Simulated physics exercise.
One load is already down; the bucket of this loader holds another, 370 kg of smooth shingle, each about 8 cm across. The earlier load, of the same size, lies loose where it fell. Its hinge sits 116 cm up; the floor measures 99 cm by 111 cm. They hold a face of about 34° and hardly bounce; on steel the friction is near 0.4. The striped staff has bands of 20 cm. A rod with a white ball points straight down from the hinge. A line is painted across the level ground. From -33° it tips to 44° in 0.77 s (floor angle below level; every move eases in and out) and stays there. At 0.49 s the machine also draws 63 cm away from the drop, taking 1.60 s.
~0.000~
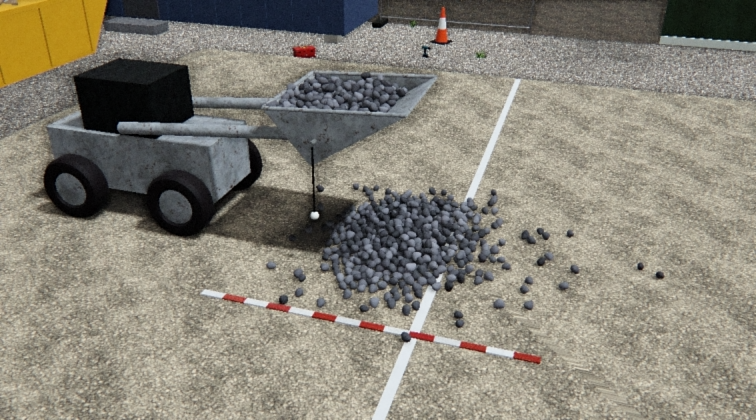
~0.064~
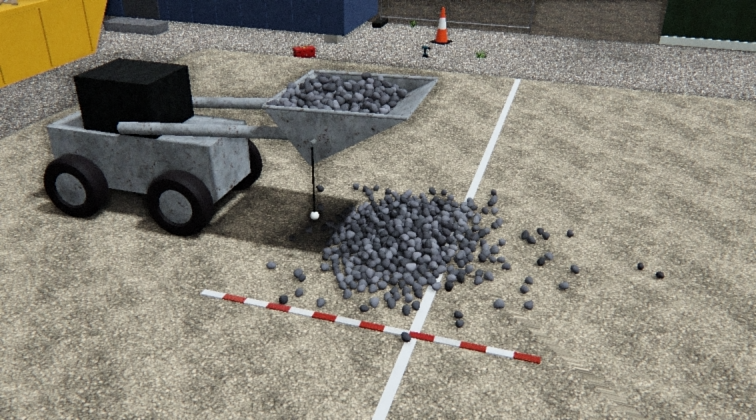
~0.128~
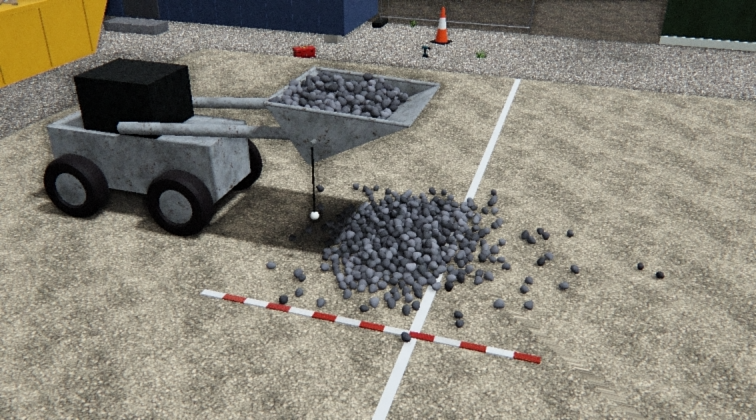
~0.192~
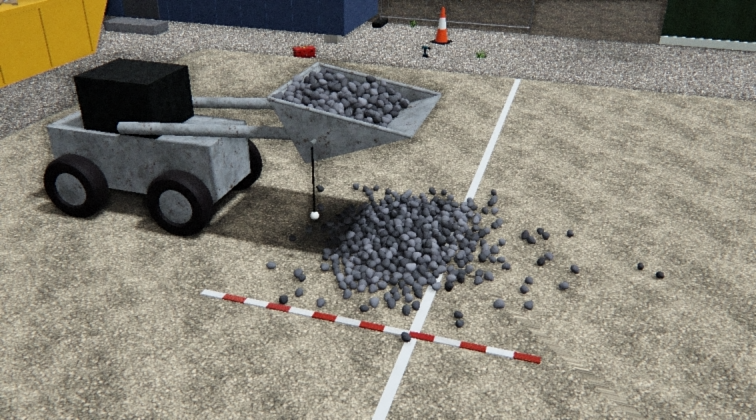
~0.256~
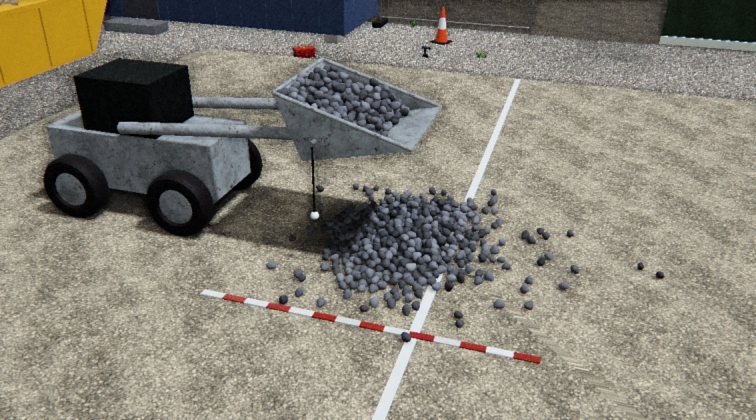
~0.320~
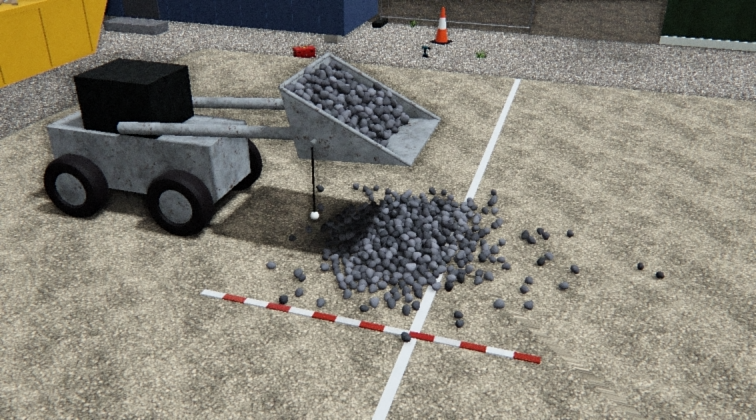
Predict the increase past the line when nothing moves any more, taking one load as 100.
Close to 31 parts in a hundred.
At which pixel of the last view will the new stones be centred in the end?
Their middle is at about (415, 232).
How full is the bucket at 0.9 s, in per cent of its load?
It holds some 65 per cent.
After 0.6 s the floor is at 32°; in per cent of one load, 100 in the bucket, 85 short of the line, 15 past the line; the foremost stones are at (595, 275).
After 0.9 s the floor is at 44°; in per cent of one load, 64 in the bucket, 121 short of the line, 15 past the line; the foremost stones are at (595, 275).
After 2.5 s the floor is at 44°; in per cent of one load, 0 in the bucket, 153 short of the line, 46 past the line; the foremost stones are at (612, 283).
After 5.2 s the floor is at 44°; in per cent of one load, 0 in the bucket, 153 short of the line, 46 past the line; the foremost stones are at (612, 283). Net gain past the line, 31.
